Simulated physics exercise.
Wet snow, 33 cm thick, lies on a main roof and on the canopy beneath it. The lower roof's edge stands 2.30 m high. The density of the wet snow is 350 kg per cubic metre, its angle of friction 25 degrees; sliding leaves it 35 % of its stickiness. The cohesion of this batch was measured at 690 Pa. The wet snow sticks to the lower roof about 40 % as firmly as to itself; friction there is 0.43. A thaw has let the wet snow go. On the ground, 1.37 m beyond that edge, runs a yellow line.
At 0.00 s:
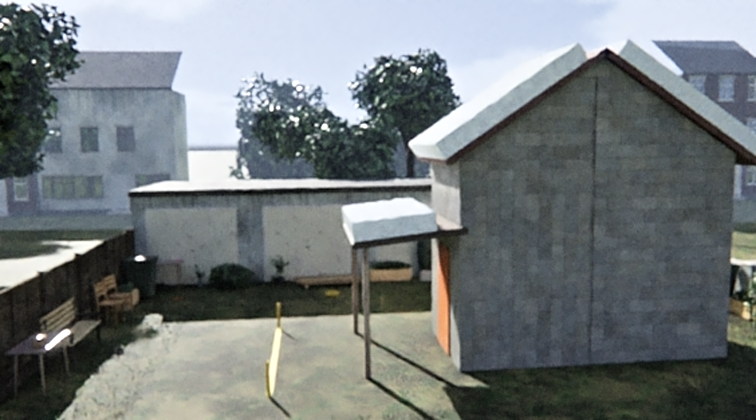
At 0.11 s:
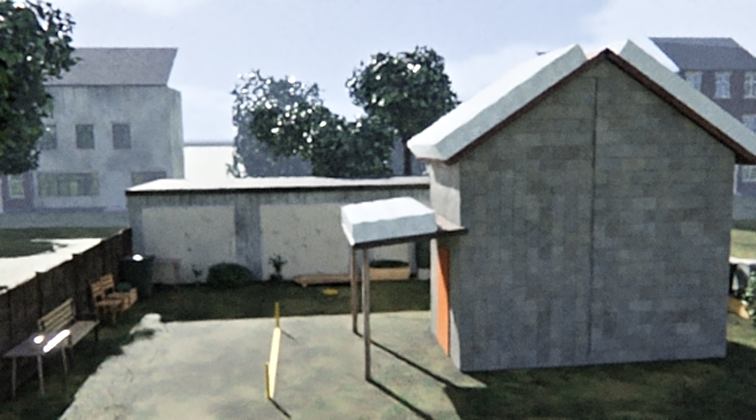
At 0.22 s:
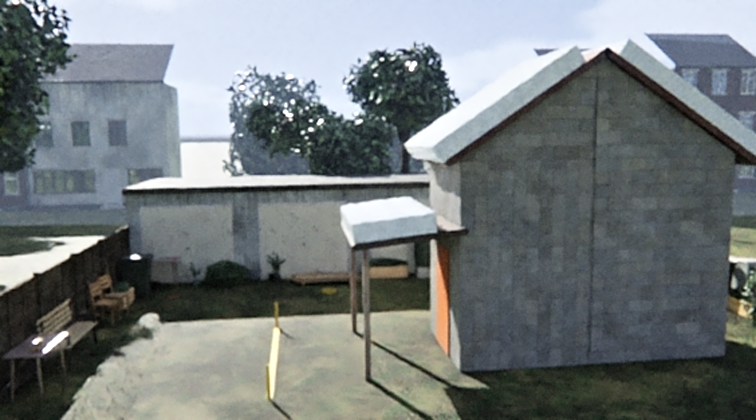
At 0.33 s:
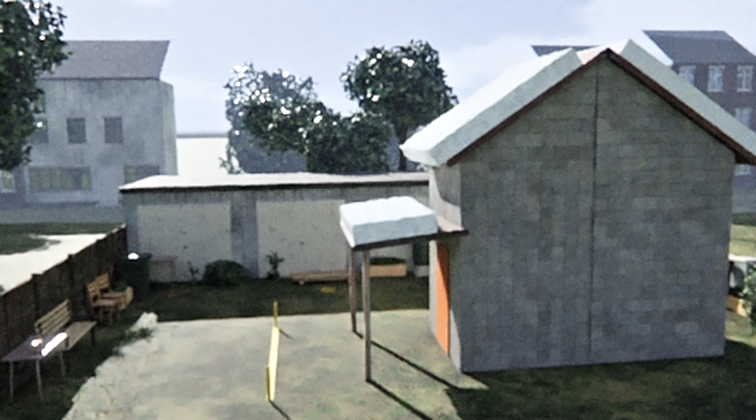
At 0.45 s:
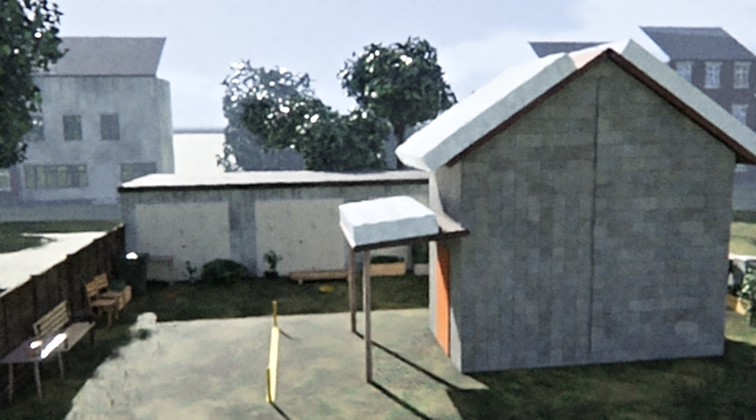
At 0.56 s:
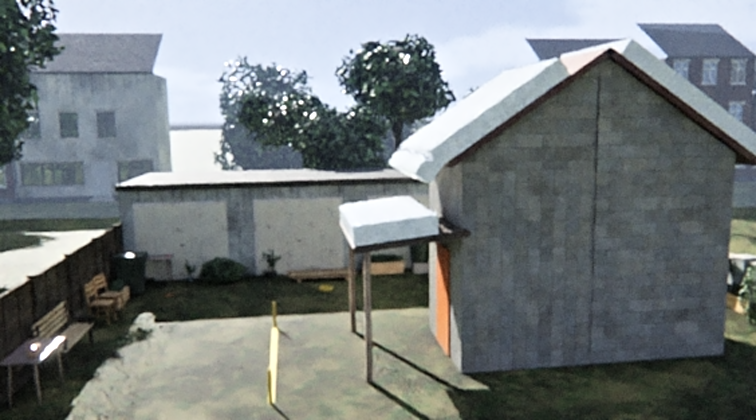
Thick white snow on the grey block building's roof slid slowly down the left slope, first in one piece and then cracking, its edge poking out above the small snow-covered canopy, which stayed still.
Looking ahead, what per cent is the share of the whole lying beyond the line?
Close to 37 per cent.
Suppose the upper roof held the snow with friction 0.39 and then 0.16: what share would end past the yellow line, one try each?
In turn about 25 %, 45 %.
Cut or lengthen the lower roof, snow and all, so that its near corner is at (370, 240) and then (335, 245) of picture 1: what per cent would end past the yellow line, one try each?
In that order: 45 %, 30 %.
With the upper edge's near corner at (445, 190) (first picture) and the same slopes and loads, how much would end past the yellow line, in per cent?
It would be near 12 %.
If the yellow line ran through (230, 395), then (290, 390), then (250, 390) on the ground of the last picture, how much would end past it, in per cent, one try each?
In turn about 25 %, 45 %, 30 %.
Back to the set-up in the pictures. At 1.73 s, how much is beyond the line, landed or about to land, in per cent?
Near 0 %.
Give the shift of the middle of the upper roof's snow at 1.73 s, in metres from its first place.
Roughly 3.4 m.
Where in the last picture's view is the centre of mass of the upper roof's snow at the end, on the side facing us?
At about (274, 349).
After 1.09 s, none is below the lower edge and 0 % is past the line.
After 1.73 s, 16 % is below the lower edge and 0 % is past the line.
After 2.36 s, 59 % is below the lower edge and 32 % is past the line.
After 3.00 s, 65 % is below the lower edge and 37 % is past the line.
After 3.60 s, 65 % is below the lower edge and 37 % is past the line.
